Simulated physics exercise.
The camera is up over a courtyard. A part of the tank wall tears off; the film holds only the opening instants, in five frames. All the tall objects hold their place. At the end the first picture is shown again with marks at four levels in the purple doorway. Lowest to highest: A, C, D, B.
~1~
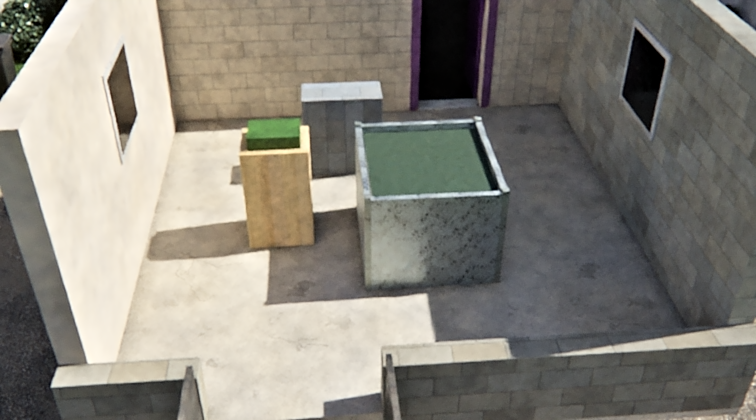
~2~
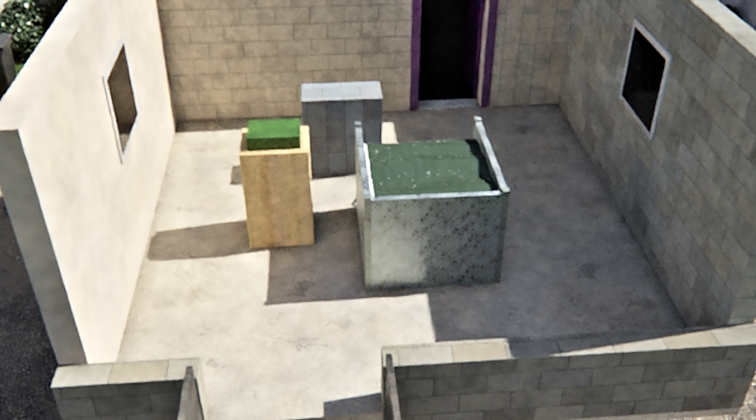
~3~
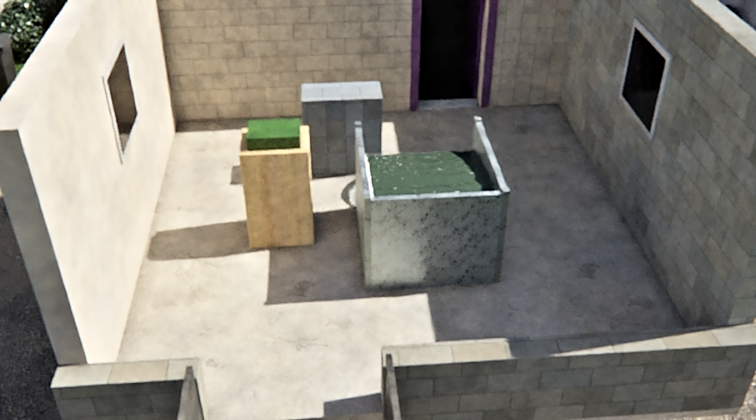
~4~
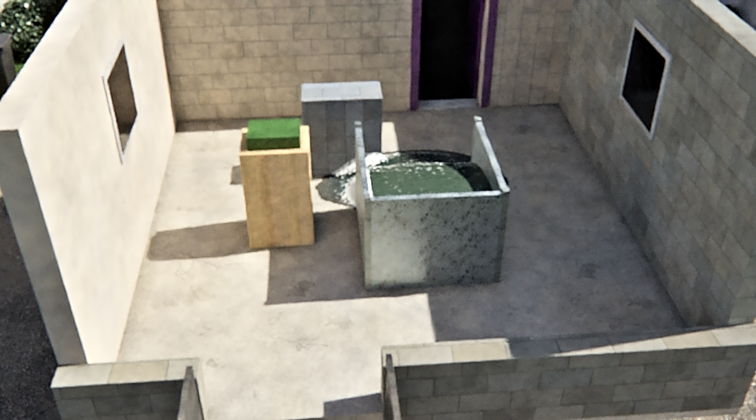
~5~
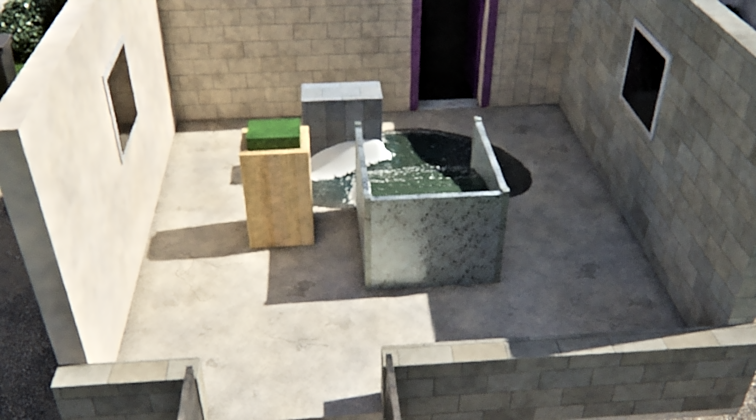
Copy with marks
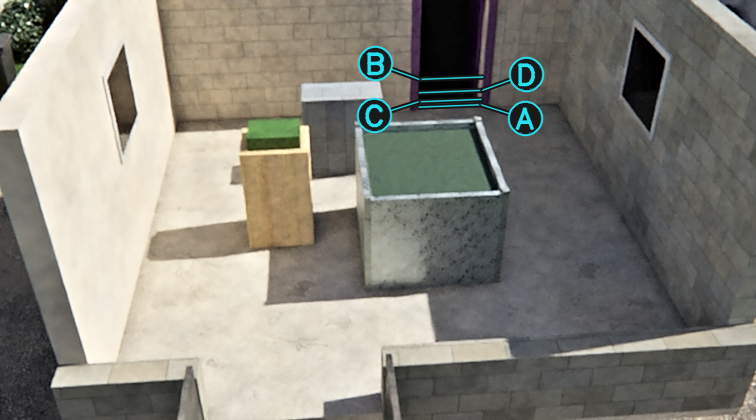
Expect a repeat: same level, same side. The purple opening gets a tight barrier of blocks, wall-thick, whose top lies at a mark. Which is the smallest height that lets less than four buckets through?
B.
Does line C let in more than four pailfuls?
Yes, that goes wrong.
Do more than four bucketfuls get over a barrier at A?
Yes.
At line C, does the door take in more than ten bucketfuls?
Yes, it does.
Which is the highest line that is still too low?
Here it is line D.
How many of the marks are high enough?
One of the four.
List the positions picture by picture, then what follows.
The first picture shows water in the tank at rest, its middle at (427, 163); foot of the purple doorway at (449, 109); open gate at (291, 347).
In the second picture, water covers 1 % of the ground, its front hidden from here.
In the third picture, water covers 4 % of the ground, its front hidden from here.
In the fourth picture, water covers 8 % of the ground, its front hidden from here.
In the fifth picture, 13 % of the ground under water, visible out to (428, 131).
In cyan, A at (449, 105); B at (451, 78); C at (450, 100); D at (450, 91); from the bottom up A, C, D, B.
With A, dozens of bucketfuls pour in.
With B, a splash gets over, under a bucket.
With C, dozens of bucketfuls pour in.
With D, about 10 bucketfuls get in.
